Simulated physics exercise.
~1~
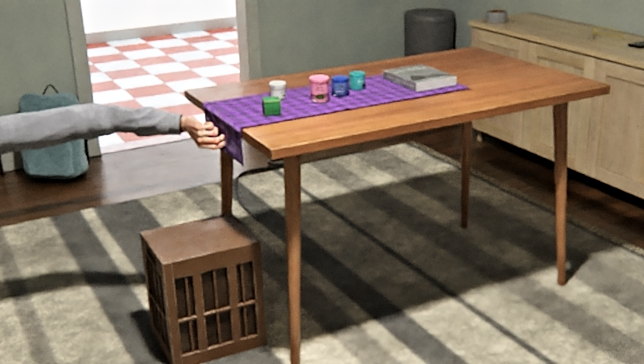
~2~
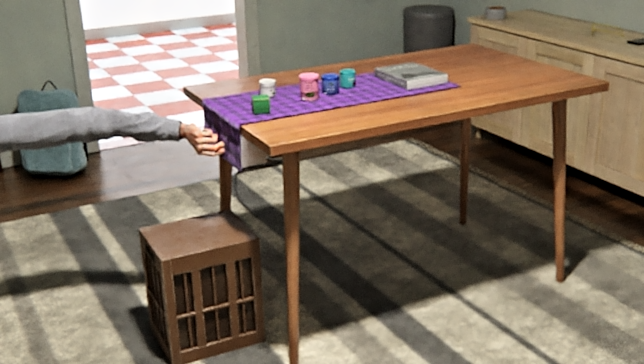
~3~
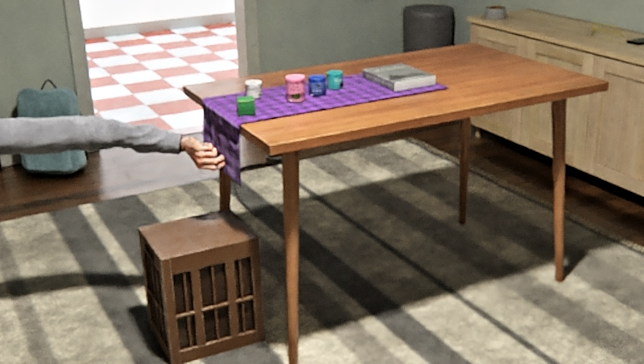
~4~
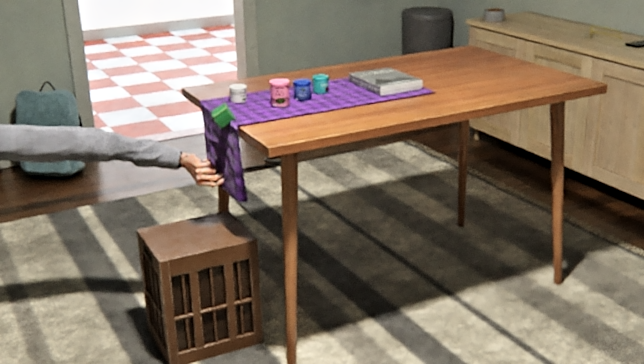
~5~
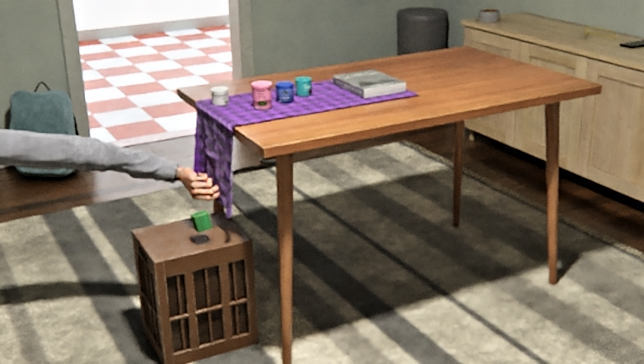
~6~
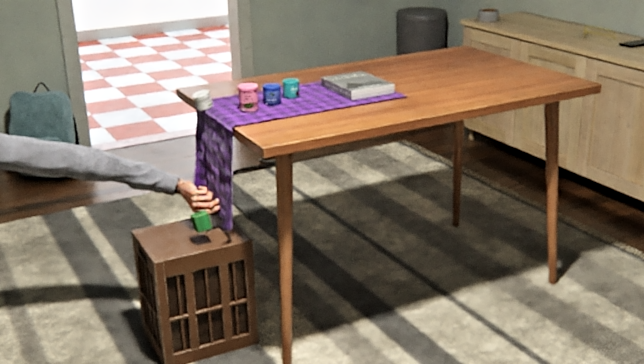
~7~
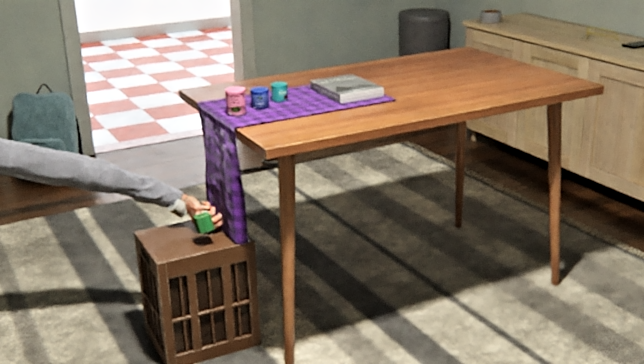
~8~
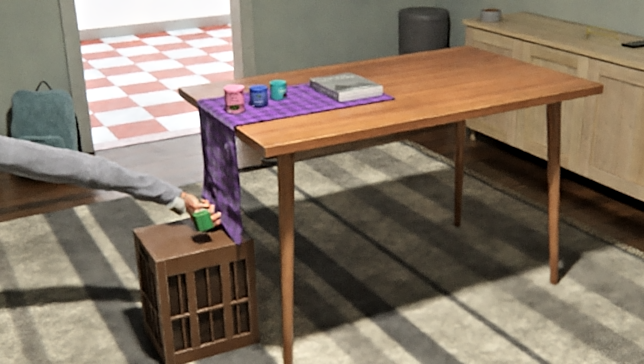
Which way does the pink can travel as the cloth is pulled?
The pink can moves to the left, riding along with the cloth toward the edge of the table while staying upright.
